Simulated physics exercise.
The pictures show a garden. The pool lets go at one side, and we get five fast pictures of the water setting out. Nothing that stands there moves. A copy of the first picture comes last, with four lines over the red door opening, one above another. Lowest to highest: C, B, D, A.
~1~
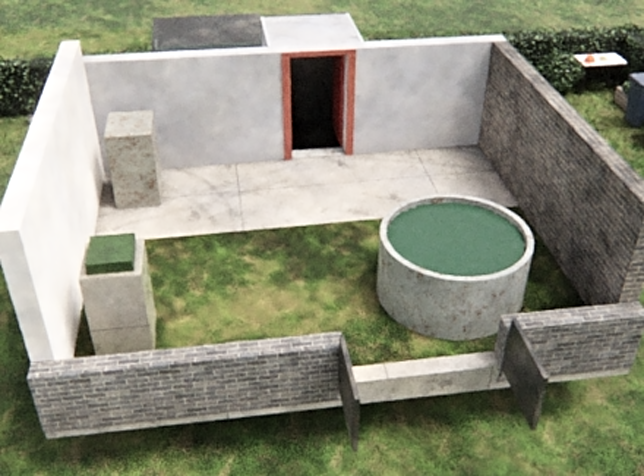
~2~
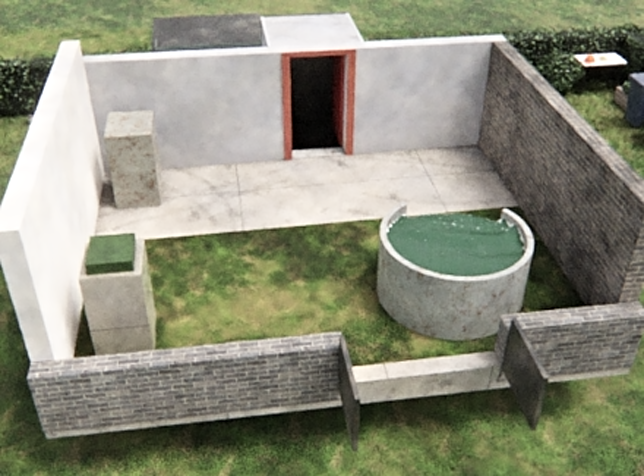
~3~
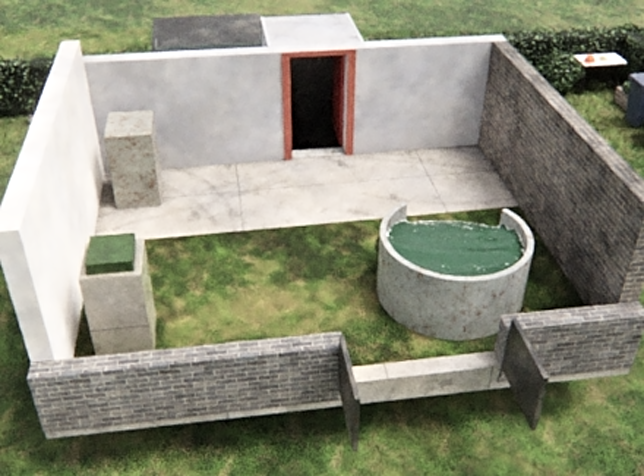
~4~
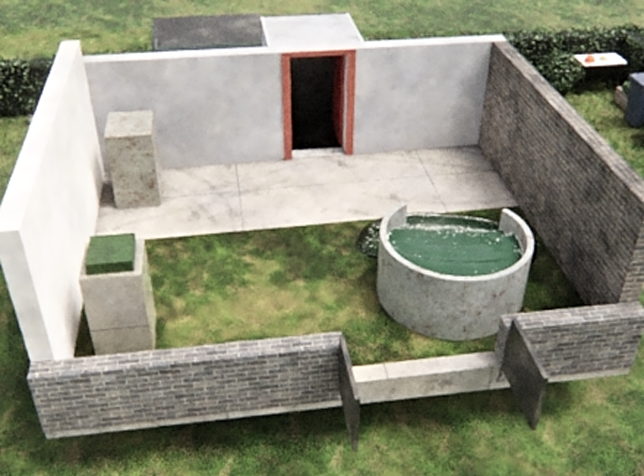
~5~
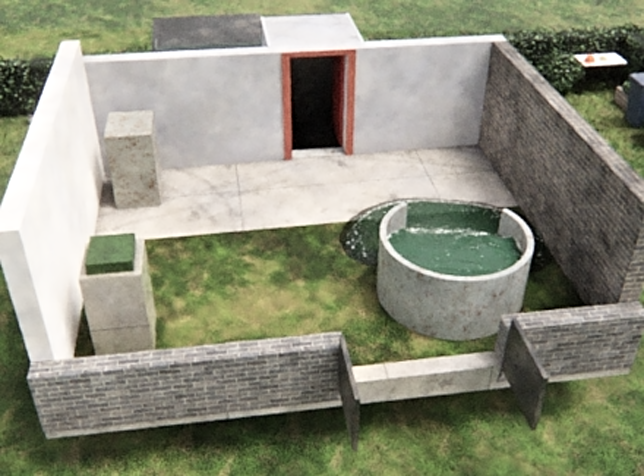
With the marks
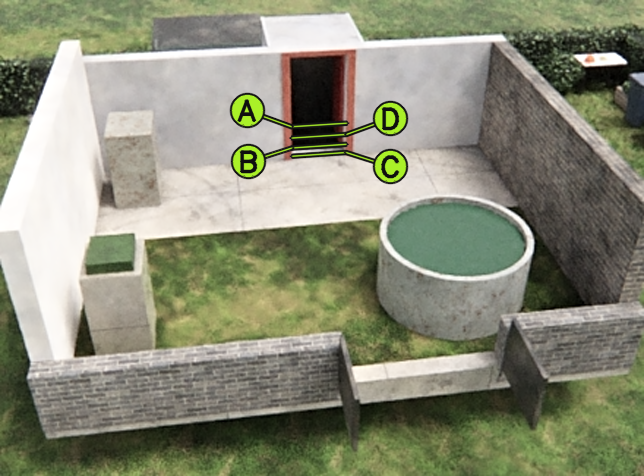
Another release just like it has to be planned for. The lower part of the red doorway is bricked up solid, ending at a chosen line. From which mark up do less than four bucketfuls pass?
Choose B.
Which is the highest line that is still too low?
Line C.
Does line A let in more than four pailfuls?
No, that is safe.
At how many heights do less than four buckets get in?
Three of them.
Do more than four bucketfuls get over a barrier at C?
Yes, it does.
In lime, A at (319, 124); B at (319, 146); C at (319, 154); D at (319, 136); from the bottom up C, B, D, A.
If A is chosen, nothing gets over.
If B is chosen, a splash gets over, under a bucket.
If C is chosen, about 10 bucketfuls get in.
If D is chosen, nothing gets over.
